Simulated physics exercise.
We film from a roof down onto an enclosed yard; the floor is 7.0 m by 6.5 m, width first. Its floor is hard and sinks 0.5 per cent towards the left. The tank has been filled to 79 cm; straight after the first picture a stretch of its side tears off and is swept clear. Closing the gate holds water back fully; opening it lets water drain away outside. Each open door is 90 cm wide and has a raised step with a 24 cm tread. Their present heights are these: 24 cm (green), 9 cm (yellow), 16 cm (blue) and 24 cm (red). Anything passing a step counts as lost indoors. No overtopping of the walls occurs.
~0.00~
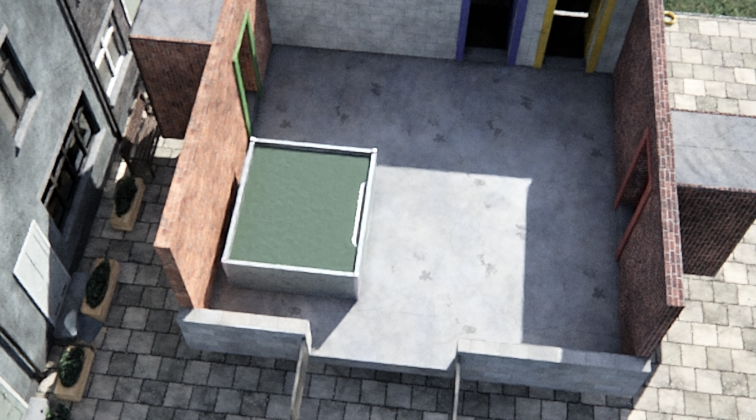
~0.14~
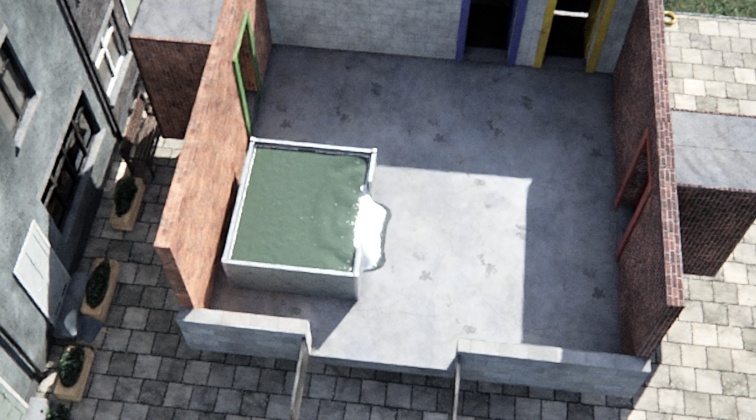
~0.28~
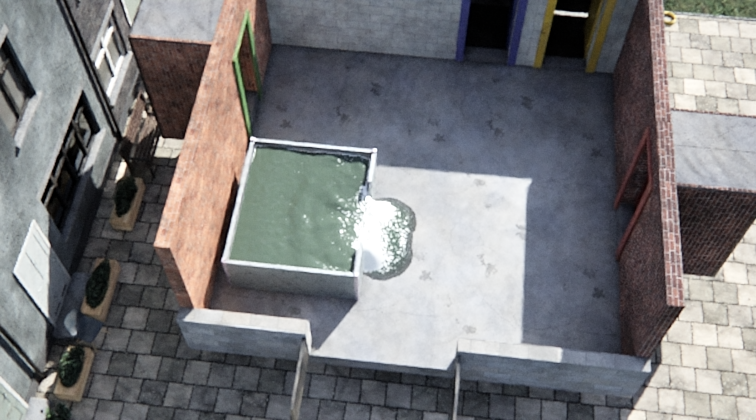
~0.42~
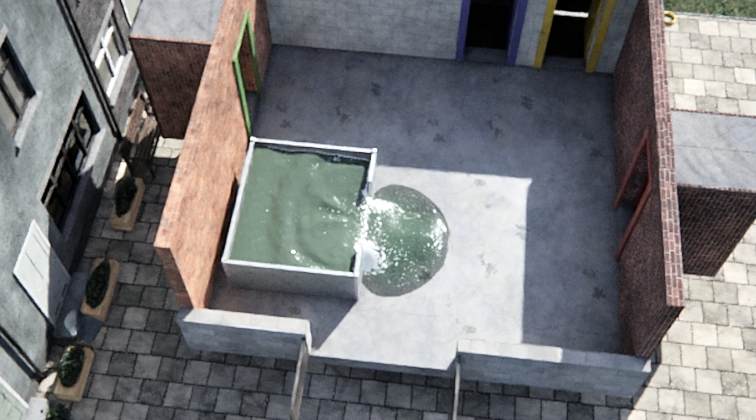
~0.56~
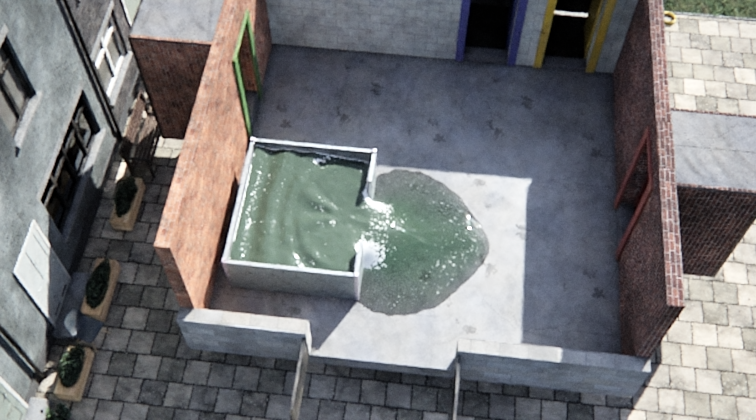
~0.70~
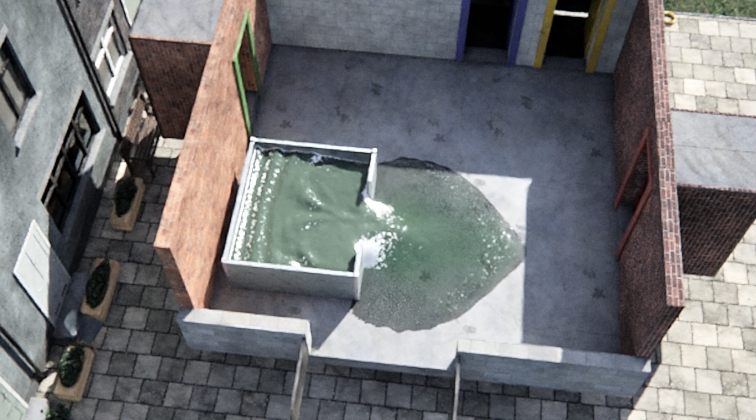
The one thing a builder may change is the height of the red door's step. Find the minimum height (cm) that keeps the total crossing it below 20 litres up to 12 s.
The minimum is roughly 22 cm.
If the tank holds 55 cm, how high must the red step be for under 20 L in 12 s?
Roughly 13.5 centimetres would do it.
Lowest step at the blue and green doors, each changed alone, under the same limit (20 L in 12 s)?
You'd want some 9.0 cm at blue and some 9.0 cm at green.
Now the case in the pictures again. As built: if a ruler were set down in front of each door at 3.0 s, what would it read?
Green door 0 cm, yellow door 7 cm, blue door 0 cm, red door 24 cm.
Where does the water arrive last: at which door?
Final door: Green.
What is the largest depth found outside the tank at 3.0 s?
I'd estimate roughly 36 cm.
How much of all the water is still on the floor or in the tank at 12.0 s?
I'd estimate some 86 in a hundred.
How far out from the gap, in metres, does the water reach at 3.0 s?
6.2 m.
After 1.4 s water covers 40 % of the floor, deepest (40 cm) near (378, 236); 21 cm at the red door, 0 litres in over its 24 cm step.
After 3.0 s water covers 55 % of the floor, deepest (36 cm) near (558, 358); 24 cm at the red door, 7 litres in over its 24 cm step.
After 12.0 s water covers 100 % of the floor, deepest (16 cm) near (262, 91); 8 cm at the red door, 8 litres in over its 24 cm step.
At the red door as built, the water arrived by 1.3 s and peaked near 29 cm at 2.0 s.
Run again over the same 12 s with other heights there, 56 litres in over 18 cm, 7 litres over 24.5 cm. The limit of 20 litres is kept from about 22 cm up.
